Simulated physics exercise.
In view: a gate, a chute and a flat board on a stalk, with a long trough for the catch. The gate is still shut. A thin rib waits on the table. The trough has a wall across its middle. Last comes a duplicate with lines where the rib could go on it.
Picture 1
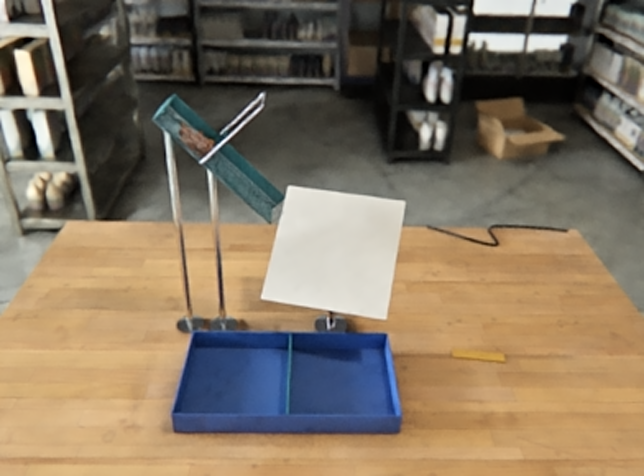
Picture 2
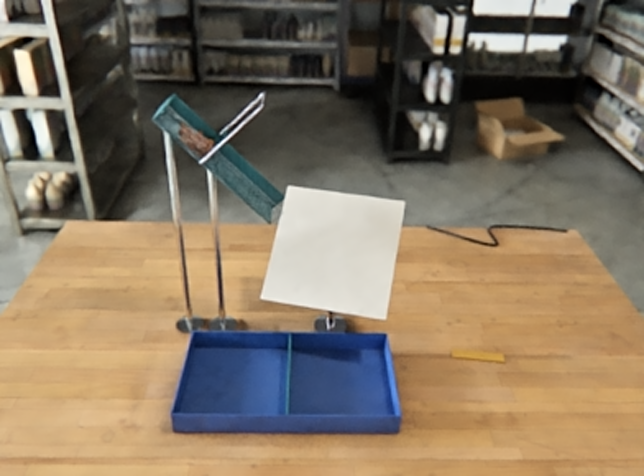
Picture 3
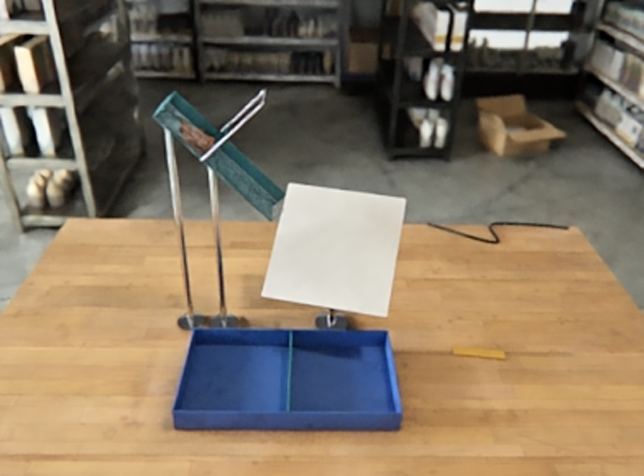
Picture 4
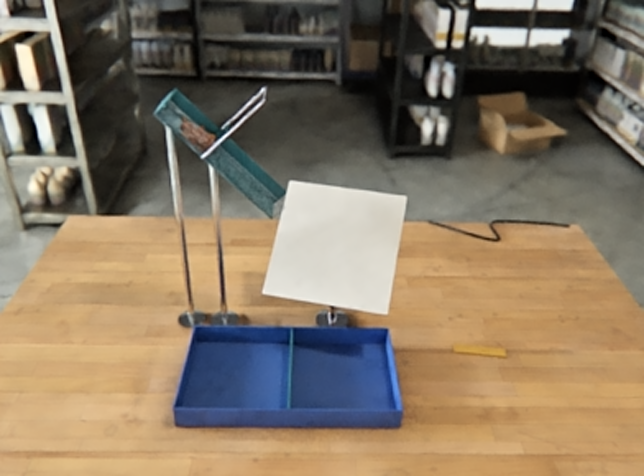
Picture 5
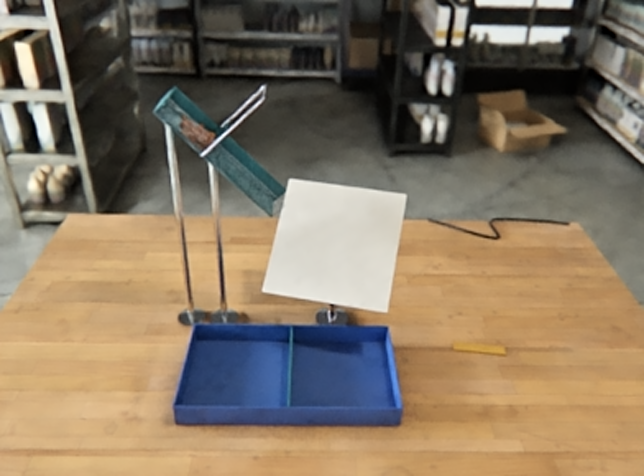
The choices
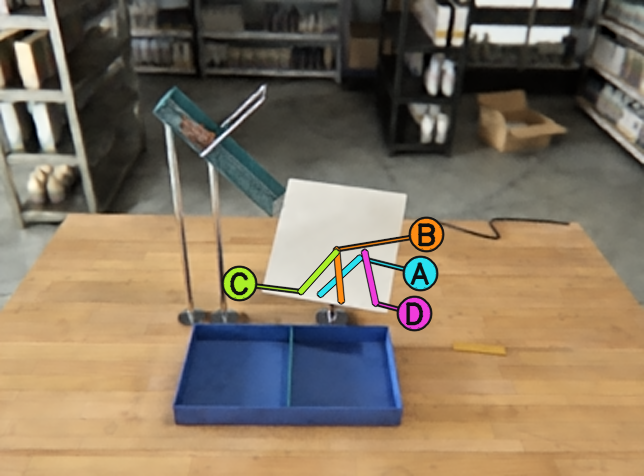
A wooden table holding a green chute on metal legs, a tilted white board and a divided blue trough, with nothing visibly moving.
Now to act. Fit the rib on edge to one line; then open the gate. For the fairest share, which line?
A.
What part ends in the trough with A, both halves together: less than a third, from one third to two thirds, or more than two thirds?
Line A gives more than two thirds.
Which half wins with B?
More lands on the right.
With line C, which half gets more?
Left.
On the marked copy, line A from (359, 258) to (320, 294); line B from (336, 249) to (341, 300); line C from (336, 252) to (300, 291); line D from (364, 252) to (375, 303).
With A, of what is caught, about half in the left half, about half in the right.
With B, of what is caught, a small part in the left half, nearly all in the right.
With C, of what is caught, most in the left half, a small part in the right.
With D, of what is caught, a small part in the left half, nearly all in the right.
